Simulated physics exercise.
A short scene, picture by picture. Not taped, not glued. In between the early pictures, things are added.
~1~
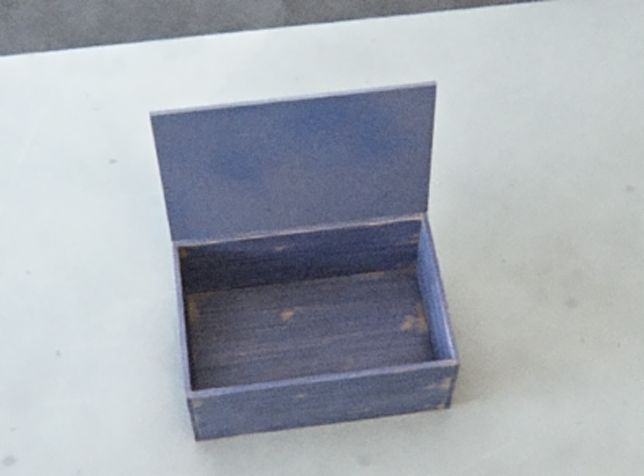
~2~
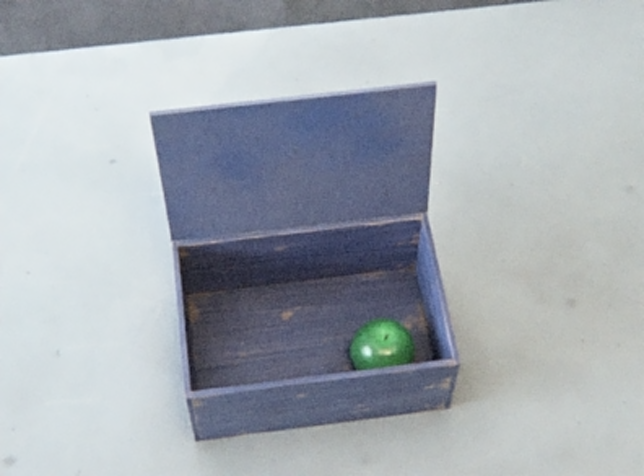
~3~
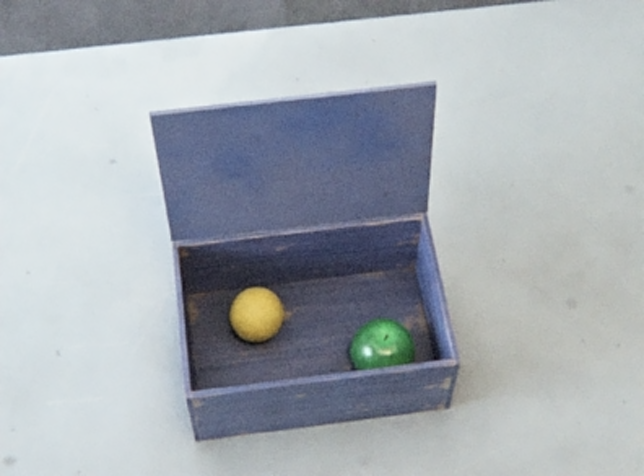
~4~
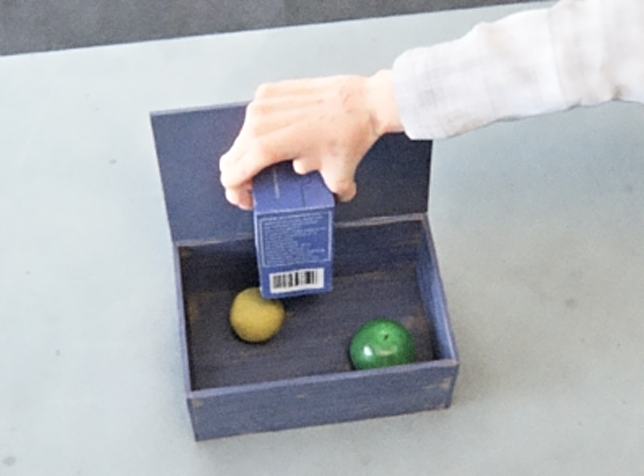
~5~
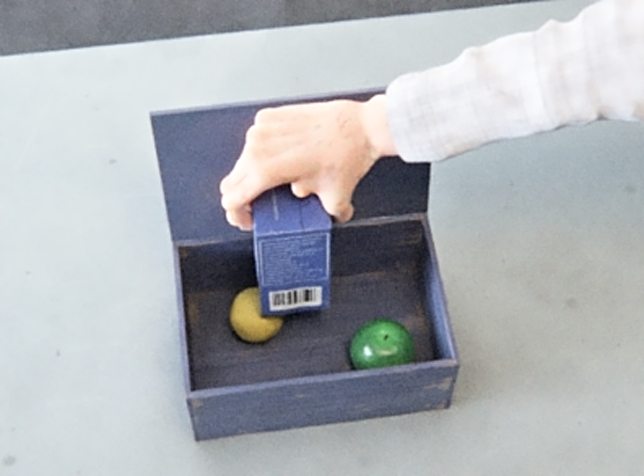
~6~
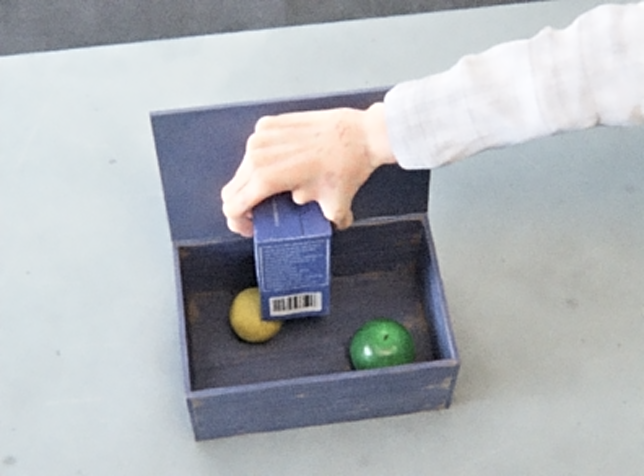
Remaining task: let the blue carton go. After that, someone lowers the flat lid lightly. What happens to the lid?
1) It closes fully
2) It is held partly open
Option 1: It closes fully.
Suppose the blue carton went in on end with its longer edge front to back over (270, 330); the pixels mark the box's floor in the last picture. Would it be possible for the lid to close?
The lid goes all the way down.
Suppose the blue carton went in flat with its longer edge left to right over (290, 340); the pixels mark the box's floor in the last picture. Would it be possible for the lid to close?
In that case, no gap is left.
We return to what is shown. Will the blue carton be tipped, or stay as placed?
It tips.
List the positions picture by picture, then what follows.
The last thing is not in view yet, in the first picture.
The last thing is not in view yet; green apple (383, 351), in the second picture.
The last thing is not in view yet; green apple (383, 351), in the third picture.
Coming down; blue carton (293, 226); green apple (383, 351), in the fourth picture.
Coming down; blue carton (291, 246); green apple (383, 351), in the fifth picture.
Put in, still held; blue carton (291, 252); green apple (383, 351), in the sixth picture.
Then, 0.30 s on from there, blue carton on its side near (318, 295); yellow lemon shifted about its own width; green apple shifted a little.
Then, 1.40 s on from there, lid 70° above the rim; blue carton on its side near (332, 313); yellow lemon shifted about its own width; green apple shifted a little.
Then, 2.10 s on from there, lid 23° above the rim; blue carton on its side near (332, 313); yellow lemon shifted about its own width; green apple shifted a little.
In the end, lid shut; toppled in the box, blue carton; moved from the start, yellow lemon; green apple unmoved. At the end, from the last picture's camera, blue carton near (332, 313).
